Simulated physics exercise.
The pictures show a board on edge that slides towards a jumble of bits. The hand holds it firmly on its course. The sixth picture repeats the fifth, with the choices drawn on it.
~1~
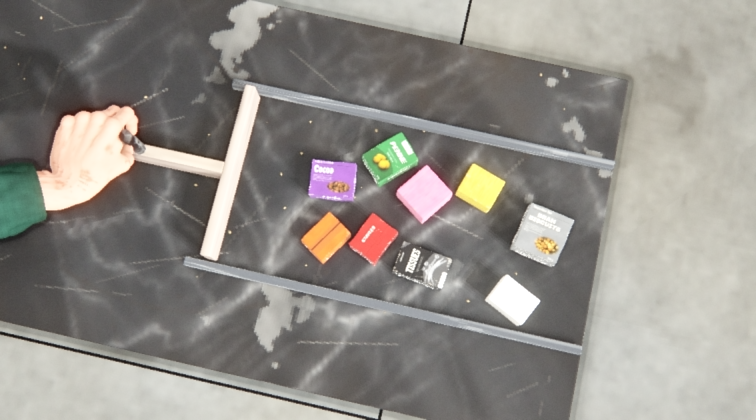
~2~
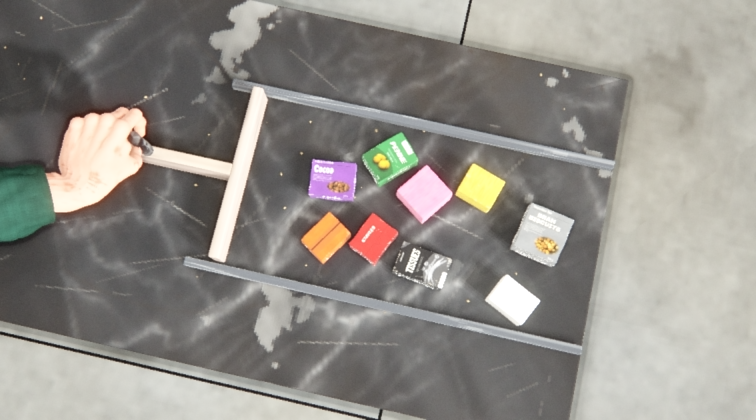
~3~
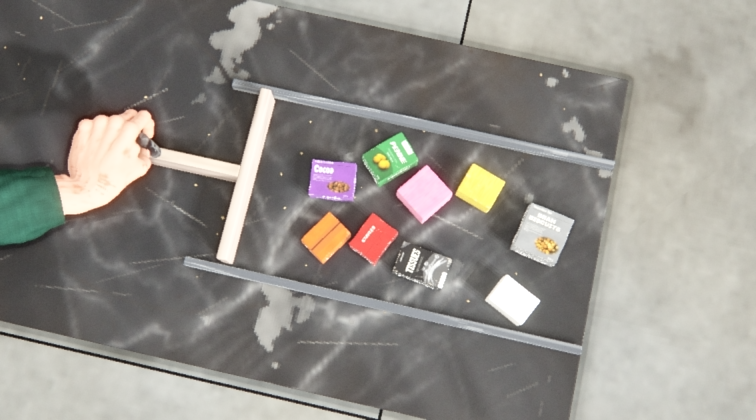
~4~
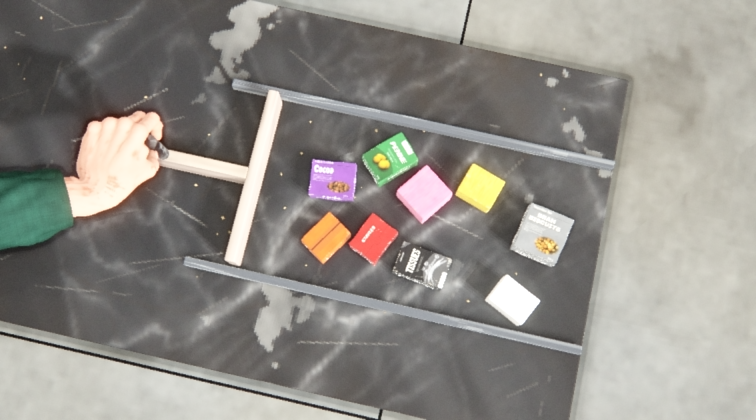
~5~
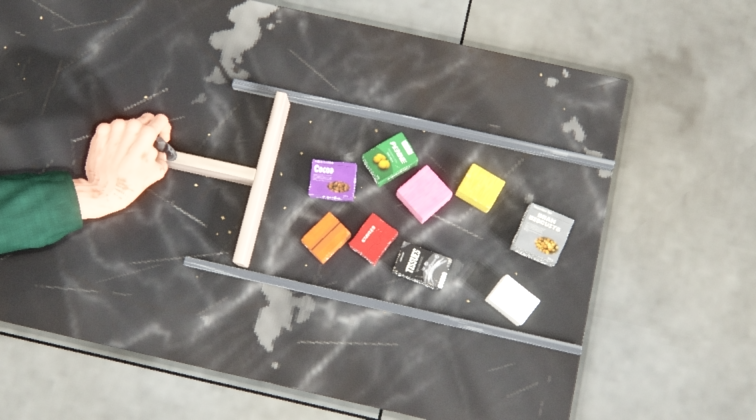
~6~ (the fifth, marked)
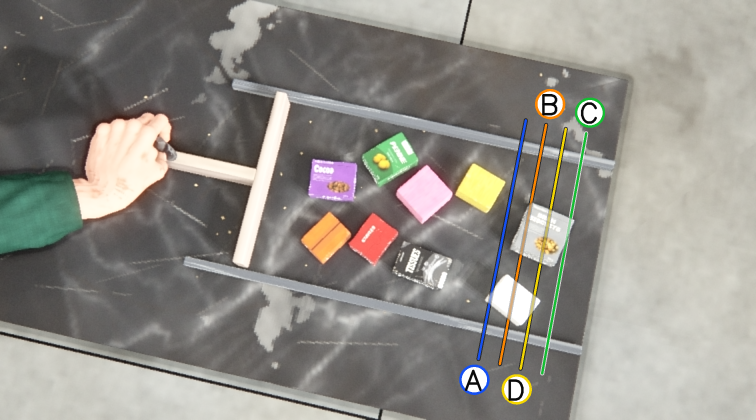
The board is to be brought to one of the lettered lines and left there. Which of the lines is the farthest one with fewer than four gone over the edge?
B is the last line within the limit.
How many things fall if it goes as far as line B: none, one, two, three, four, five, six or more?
In all, three.
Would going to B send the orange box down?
By then, no.
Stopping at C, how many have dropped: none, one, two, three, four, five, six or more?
Six or more.
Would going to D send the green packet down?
No.
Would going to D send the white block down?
Yes.
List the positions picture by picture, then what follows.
In the first frame, white block (512, 301); red box (373, 240); grey box (541, 235).
In the second frame, board (236, 170); orange box (326, 238).
In the third frame, board (244, 172); black box (422, 266).
In the fourth frame, board (252, 174); green packet (390, 160).
In the fifth frame, board (260, 176); white block (512, 301); red box (373, 240); grey box (541, 235).
On the marked copy, A at (503, 236); B at (524, 241); C at (565, 250); D at (544, 245).
Taking B. A third of the way, board (354, 196); green packet (404, 156); black box (437, 268).
Two thirds of the way, board (451, 218); white block (571, 322); grey box (560, 240).
When it is over, board (525, 234); grey box over the edge; white block over the edge; three fallen.
As for the rest, A is within the limit but short; C drops six; D drops four.
